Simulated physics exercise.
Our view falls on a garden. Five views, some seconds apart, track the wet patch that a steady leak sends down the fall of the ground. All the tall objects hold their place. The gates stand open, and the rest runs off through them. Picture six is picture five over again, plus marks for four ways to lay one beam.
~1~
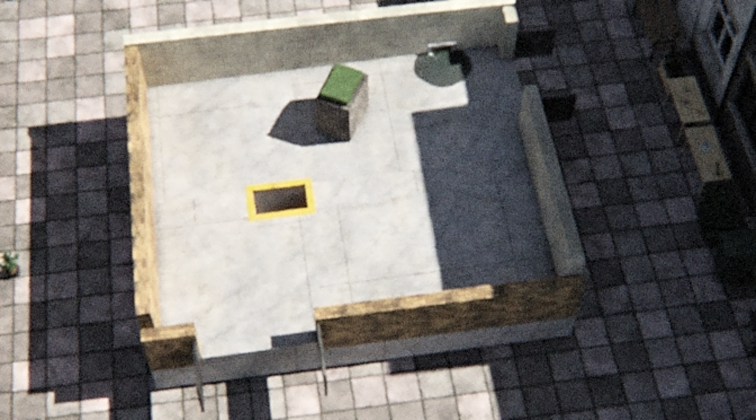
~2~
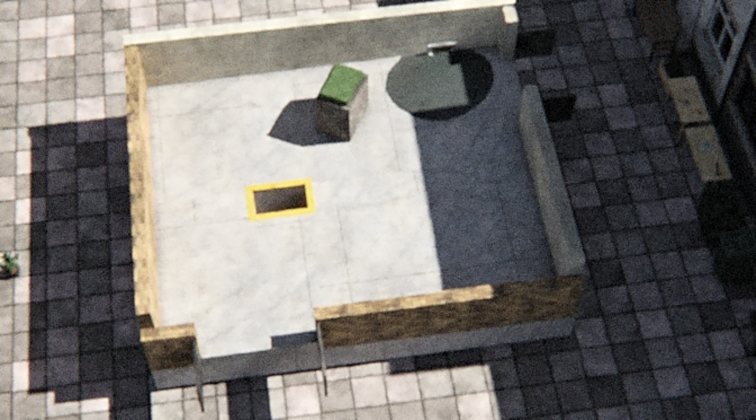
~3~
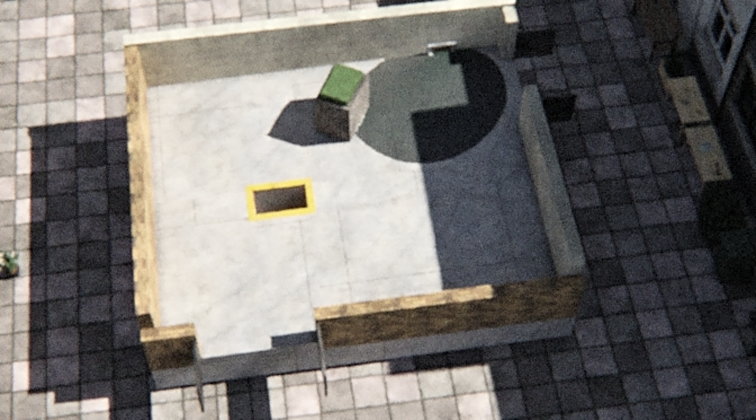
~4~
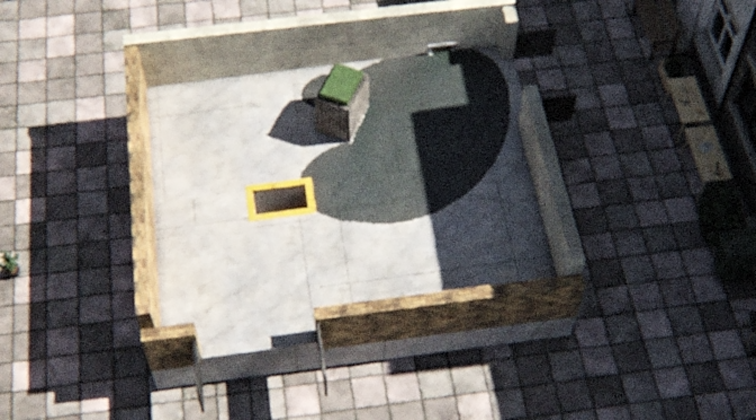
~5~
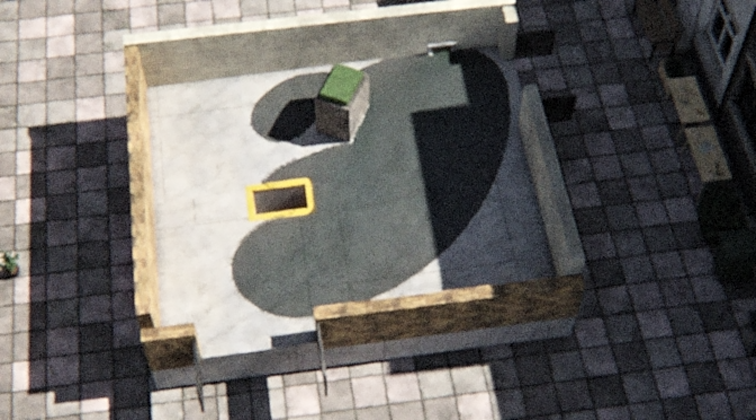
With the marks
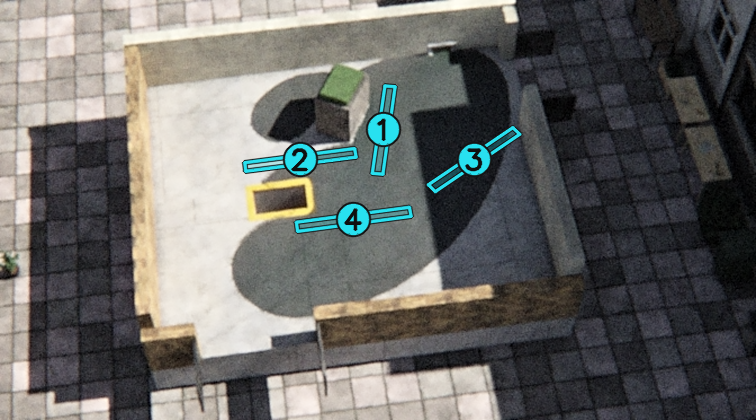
Dark water spread from the top right corner of a walled yard, crept around both sides of a green-topped block, then reached the yellow-edged drain and passed it toward the lower left.
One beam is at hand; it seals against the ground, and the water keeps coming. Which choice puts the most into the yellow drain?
Go for 4.
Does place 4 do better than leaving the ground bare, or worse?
It is better.
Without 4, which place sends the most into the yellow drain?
3 it is.
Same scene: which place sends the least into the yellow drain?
It is 1.
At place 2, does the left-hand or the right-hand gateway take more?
The left gate.
In cyan, 1 from (377, 173) to (390, 86); 2 from (245, 166) to (355, 152); 3 from (431, 188) to (516, 131); 4 from (296, 226) to (410, 211).
If 1 is chosen, about 4 % of the stream goes into the yellow drain, about 95 % out by the gates.
If 2 is chosen, about 13 % of the stream goes into the yellow drain, about 85 % out by the gates.
If 3 is chosen, about 28 % of the stream goes into the yellow drain, about 71 % out by the gates.
If 4 is chosen, about 65 % of the stream goes into the yellow drain, about 33 % out by the gates.
